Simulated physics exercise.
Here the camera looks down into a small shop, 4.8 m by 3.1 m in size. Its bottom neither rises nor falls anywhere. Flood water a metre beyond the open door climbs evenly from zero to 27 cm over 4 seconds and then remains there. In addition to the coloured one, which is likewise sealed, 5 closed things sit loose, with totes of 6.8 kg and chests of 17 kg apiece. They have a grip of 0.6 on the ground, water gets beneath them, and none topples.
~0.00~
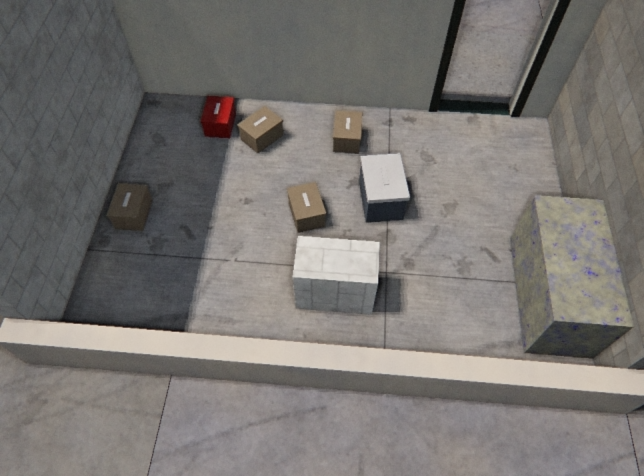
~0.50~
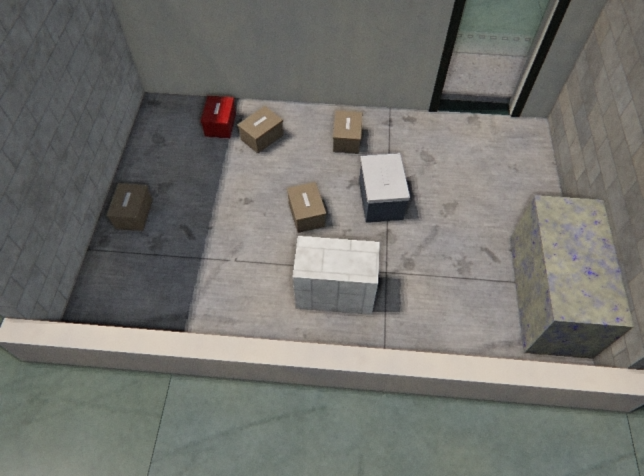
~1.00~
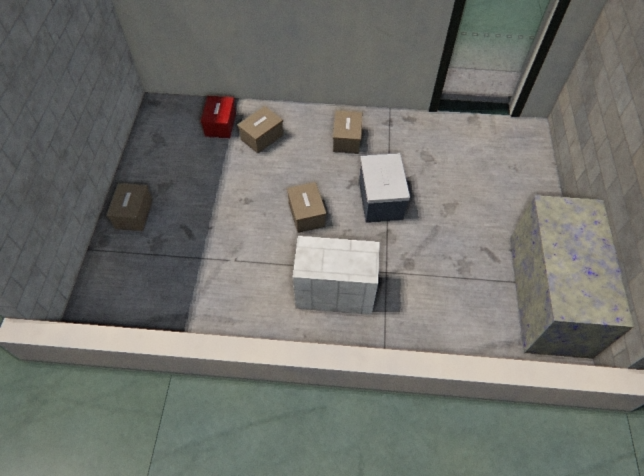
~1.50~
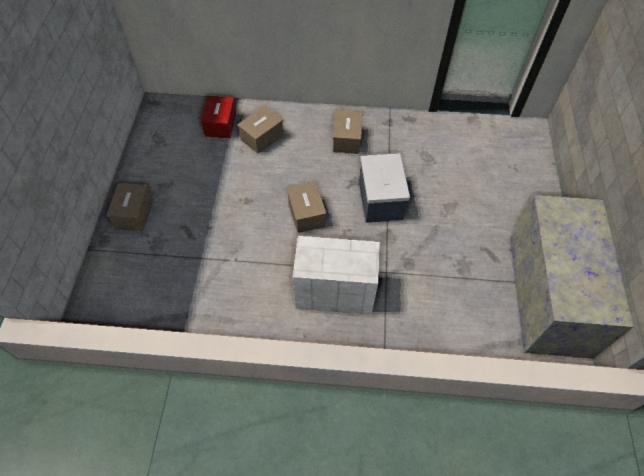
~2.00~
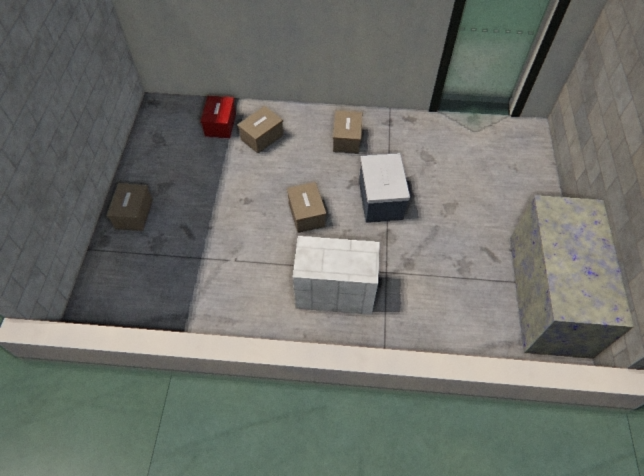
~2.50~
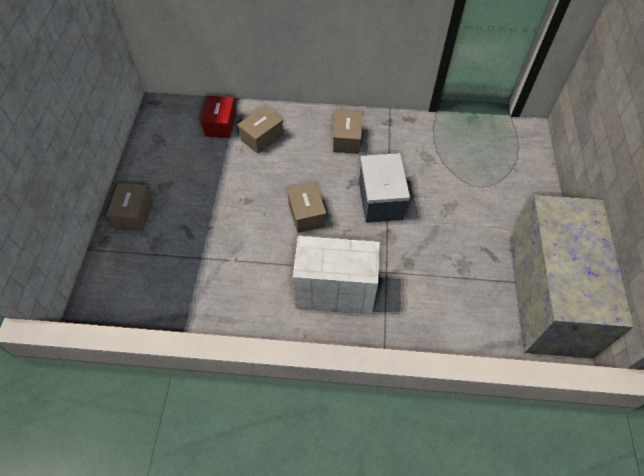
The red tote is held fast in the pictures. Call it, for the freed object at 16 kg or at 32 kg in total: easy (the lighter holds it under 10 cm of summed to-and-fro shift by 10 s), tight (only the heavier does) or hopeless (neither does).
Easy.
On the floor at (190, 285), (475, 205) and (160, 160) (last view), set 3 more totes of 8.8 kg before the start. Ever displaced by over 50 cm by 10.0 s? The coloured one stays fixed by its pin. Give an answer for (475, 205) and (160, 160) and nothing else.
Respectively, exceeded and not exceeded.
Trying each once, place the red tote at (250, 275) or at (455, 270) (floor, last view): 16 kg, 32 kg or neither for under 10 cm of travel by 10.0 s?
Any load; heavier load only.
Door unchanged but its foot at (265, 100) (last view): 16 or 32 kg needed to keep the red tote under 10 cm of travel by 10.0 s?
Note: Only the heavier mass keeps it.
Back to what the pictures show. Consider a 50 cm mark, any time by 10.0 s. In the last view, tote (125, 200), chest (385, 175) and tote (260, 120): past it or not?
Beyond, beyond, below.
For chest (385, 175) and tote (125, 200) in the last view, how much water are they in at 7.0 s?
First roughly 5 cm, second roughly 1 cm.
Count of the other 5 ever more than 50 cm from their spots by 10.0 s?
Count: 3.
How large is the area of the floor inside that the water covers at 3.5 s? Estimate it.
I'd estimate close to 3.5 m2.
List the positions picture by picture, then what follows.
In the first frame, the red tote at (217, 109) rests on the ground; water covers 0.0 m2; 0 of 6 have shifted.
In the second frame, the red tote at (217, 109), on the bottom; 0.0 m2 under water; 0 of 6 have shifted.
In the third frame, the red tote at (217, 109) rests on the ground; 0.0 m2 under water; 0 of 6 have shifted.
In the fourth frame, the red tote at (217, 109) rests on the ground; 0.0 m2 under water; 0 of 6 have shifted.
In the fifth frame, the red tote at (217, 109) rests on the ground; 0.1 m2 under water; 0 of 6 have shifted.
In the sixth frame, the red tote at (217, 109), on the bottom; 0.8 m2 under water; 0 of 6 have shifted.
After 3.5 s the red tote would be 0 cm from its start with 16 kg and 0 cm from its start with 32 kg; 0 cm of water round it then.
After 4.5 s the red tote would be 0 cm from its start with 16 kg and 0 cm from its start with 32 kg; 0 cm of water round it then.
After 7.0 s the red tote would be 0 cm from its start with 16 kg and 0 cm from its start with 32 kg; 0 cm of water round it then.
After 10.0 s the red tote would be 0 cm from its start with 16 kg and 0 cm from its start with 32 kg; 3 cm of water round it then.
